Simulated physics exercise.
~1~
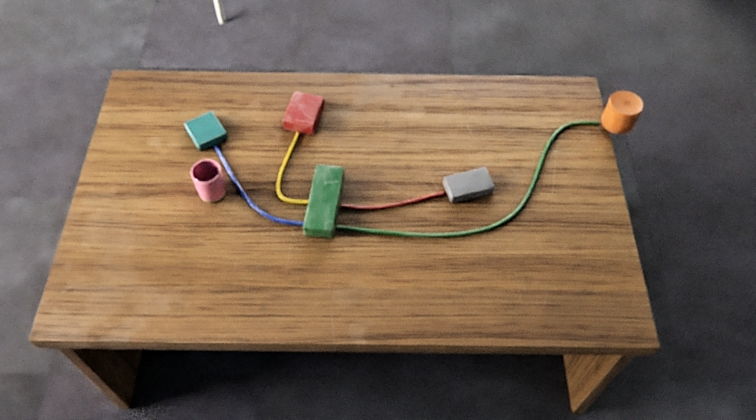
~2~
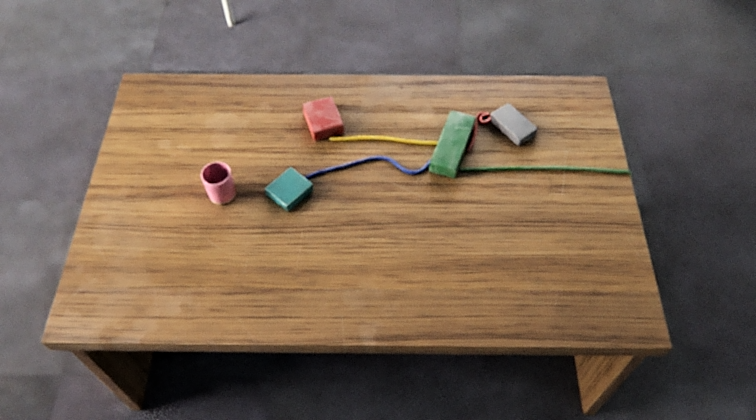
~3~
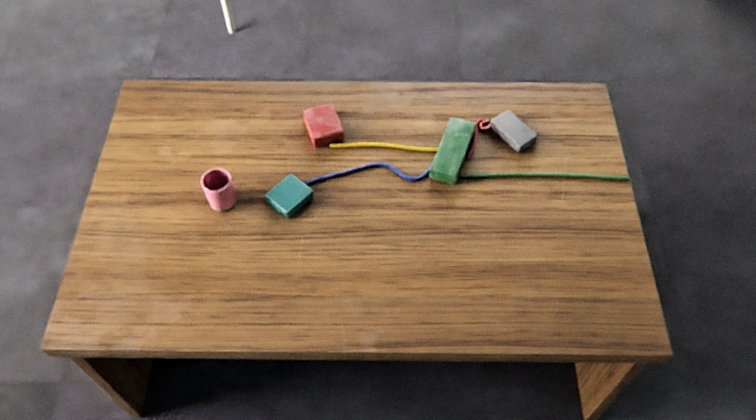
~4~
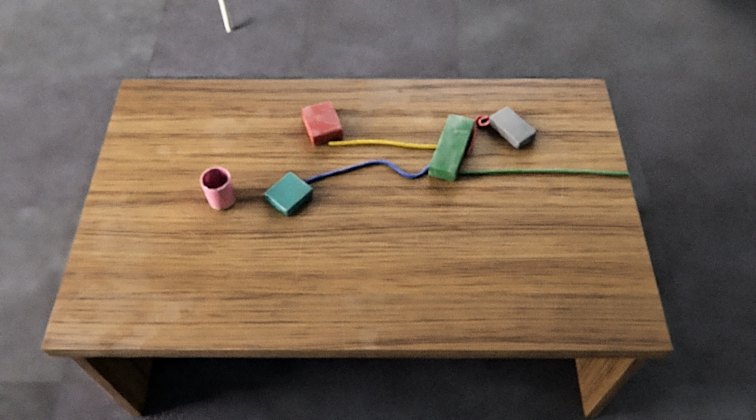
The clip opens on a wooden table where a green block is joined by coloured cords to teal, red and grey blocks and to an orange cylinder at the far right corner, with a pink cup standing unattached. The orange cylinder then goes out of view, and its green cord stretches straight to the table's right edge. The green block shifts well to the right and slightly up, while the teal block moves right and down, the grey one right and up, and the red one slightly right. The red cord ends bunched beside the grey block. Everything then rests, the pink cup still in its place.
